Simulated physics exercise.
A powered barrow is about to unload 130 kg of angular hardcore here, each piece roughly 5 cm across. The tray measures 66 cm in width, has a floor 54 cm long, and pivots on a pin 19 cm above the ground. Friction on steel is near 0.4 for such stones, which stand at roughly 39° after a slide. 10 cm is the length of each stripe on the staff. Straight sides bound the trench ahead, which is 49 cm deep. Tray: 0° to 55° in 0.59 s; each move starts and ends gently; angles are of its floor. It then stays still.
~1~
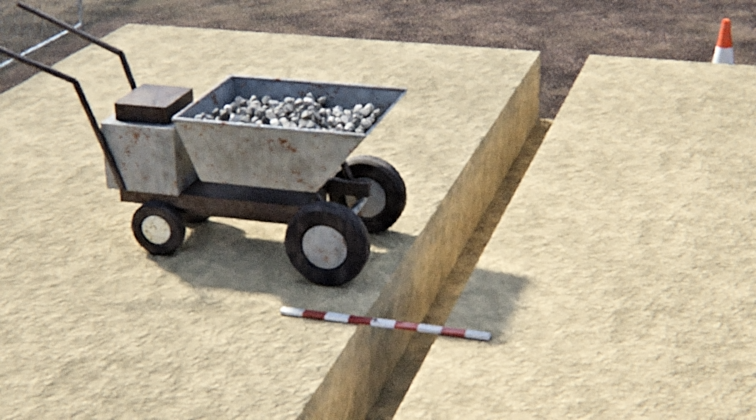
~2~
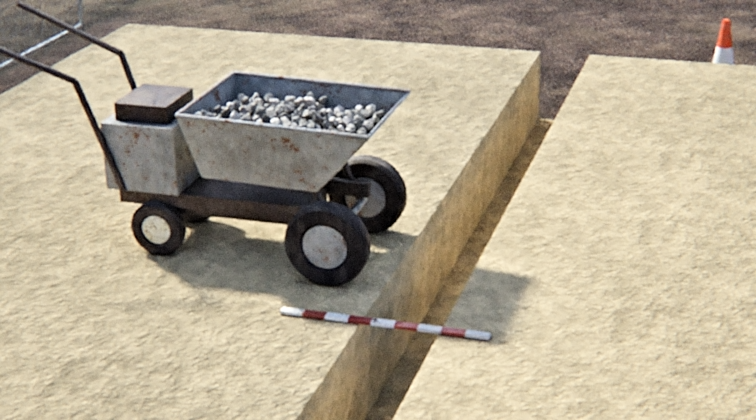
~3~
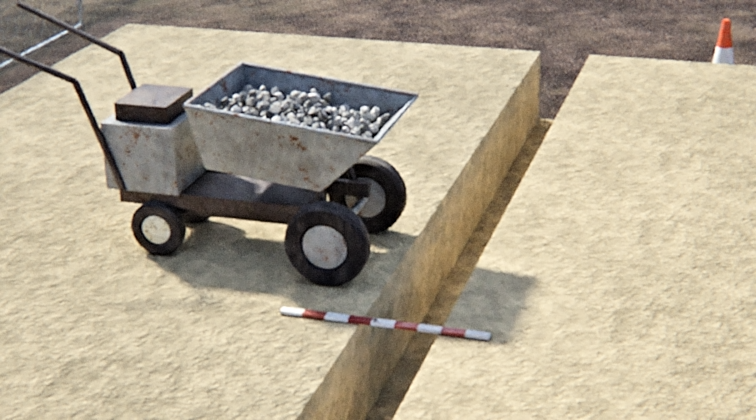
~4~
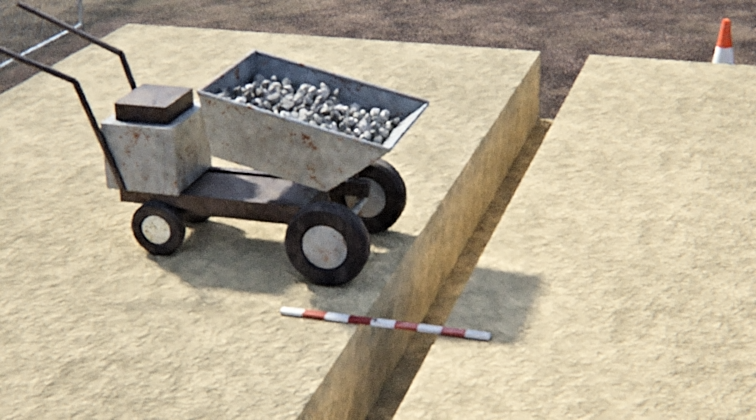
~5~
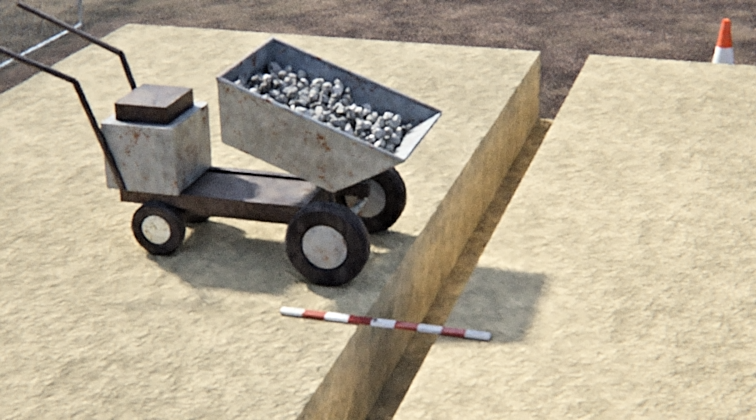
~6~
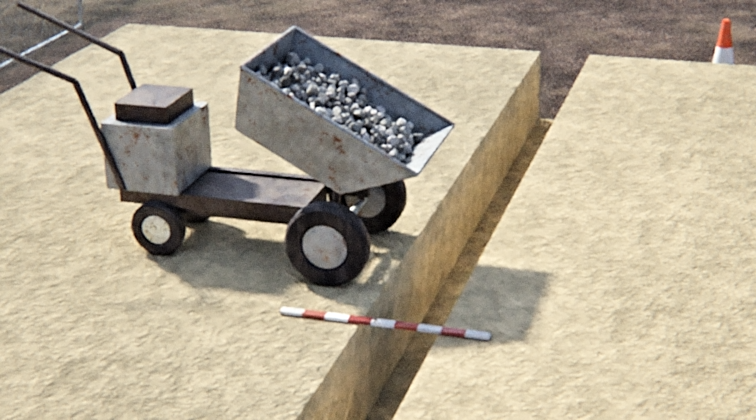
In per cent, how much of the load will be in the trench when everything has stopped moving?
Around 3 per cent of it.
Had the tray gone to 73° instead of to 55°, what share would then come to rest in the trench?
It would be near 10 per cent.
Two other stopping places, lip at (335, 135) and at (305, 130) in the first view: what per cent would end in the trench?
Roughly 15 per cent, then 30 per cent.
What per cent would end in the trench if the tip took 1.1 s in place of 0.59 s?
Trench share: Approx. 5%.
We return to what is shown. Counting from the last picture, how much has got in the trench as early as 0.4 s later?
About 0 per cent by then.
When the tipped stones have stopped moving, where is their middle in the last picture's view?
The stones end up centred near (522, 274).
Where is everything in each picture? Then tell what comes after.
In the first frame, the tray is at 0°, its lip at (365, 136); the top of the load is at (295, 114).
In the second frame, lip at (368, 138), floor tilted 2°, highest stones at (277, 110).
In the third frame, lip at (377, 143), floor tilted 6°, highest stones at (257, 99).
In the fourth frame, the tray is at 12°, its lip at (390, 150); the top of the load is at (255, 88).
In the fifth frame, the tray is at 20°, its lip at (404, 162); the top of the load is at (270, 74).
In the sixth frame, lip at (417, 175), floor tilted 28°, highest stones at (289, 65).
Then, 0.1 s after the last picture the floor is at 46°, 100 % in the tray; the foremost stones are at (418, 185).
Then, 0.4 s after the last picture the floor is at 55°, 98 % in the tray, 2 % past the trench; the foremost stones are at (485, 226).
Then, 0.7 s after the last picture the floor is at 55°, 69 % in the tray, 1 % in the trench, 30 % past the trench; the foremost stones are at (599, 295).
Then, 2.7 s after the last picture the floor is at 55°, 61 % in the tray, 3 % in the trench, 37 % past the trench; the foremost stones are at (673, 293).
